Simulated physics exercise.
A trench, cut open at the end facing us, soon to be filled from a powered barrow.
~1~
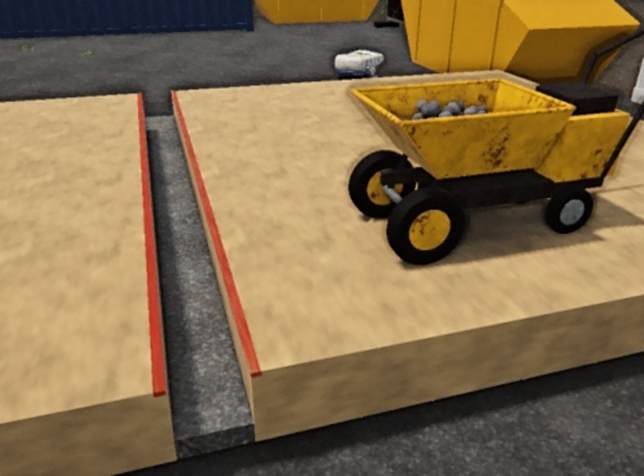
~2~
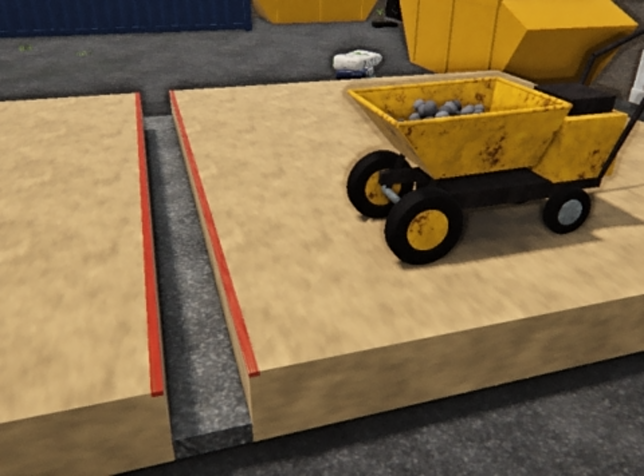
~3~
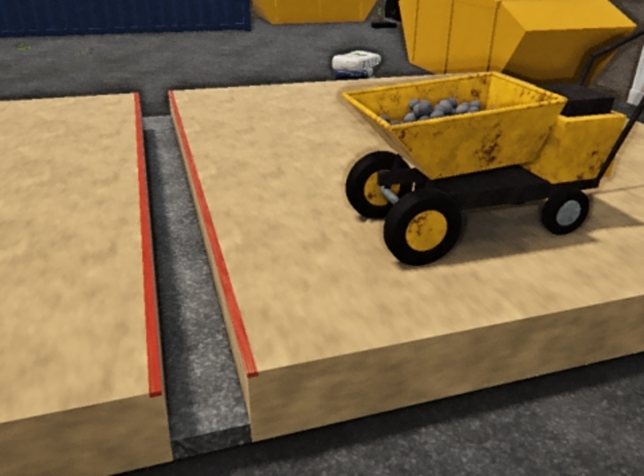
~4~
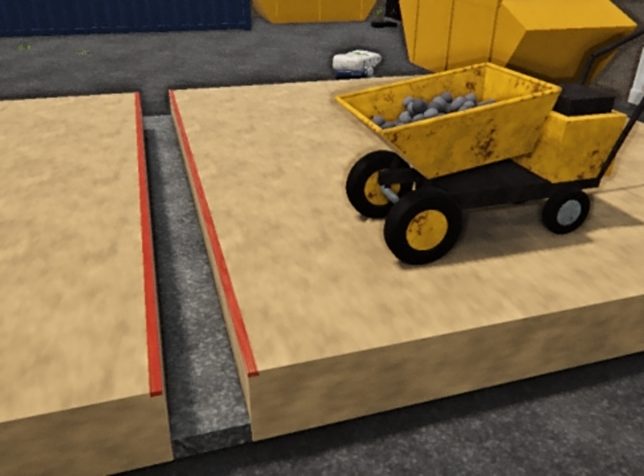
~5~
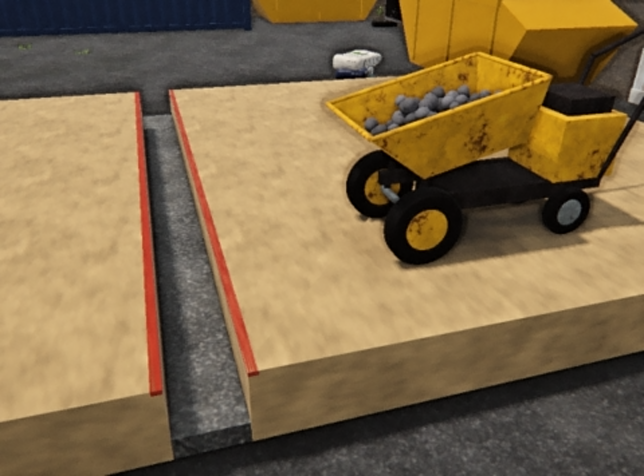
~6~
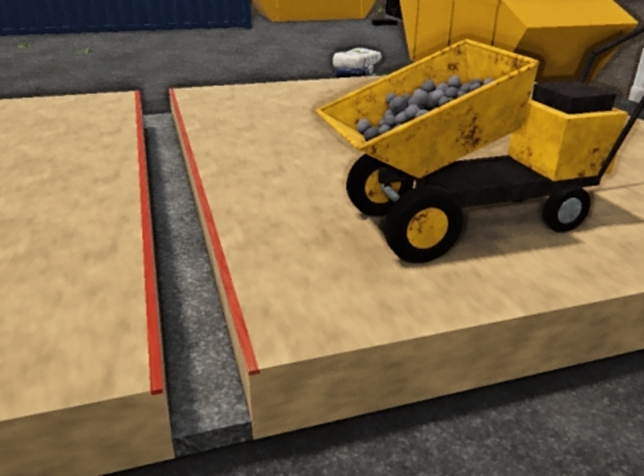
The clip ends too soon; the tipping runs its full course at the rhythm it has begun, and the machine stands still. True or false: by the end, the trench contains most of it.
False.
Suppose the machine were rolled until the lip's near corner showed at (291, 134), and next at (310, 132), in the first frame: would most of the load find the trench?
The bulk, then the bulk.
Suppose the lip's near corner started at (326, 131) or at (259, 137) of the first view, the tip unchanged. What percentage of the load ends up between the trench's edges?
Around 100 % the first time and around 50 % the second.
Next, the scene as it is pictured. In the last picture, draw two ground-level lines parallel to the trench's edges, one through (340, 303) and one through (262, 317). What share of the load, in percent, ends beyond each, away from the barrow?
About 80 percent, then about 30 percent.
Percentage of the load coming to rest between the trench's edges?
Close to 20 in every hundred pieces.
Soon, skip tipped steeply; all in the skip.
A while on, skip tipped right over; most in the skip; a small part short of the trench; a stray few falling.
Towards the end, skip tipped right over; about a quarter in the skip; about two thirds short of the trench; about a quarter in or heaped over the trench.
Finally, skip tipped right over; about a quarter in the skip; about two thirds short of the trench; about a quarter in or heaped over the trench; none beyond it.
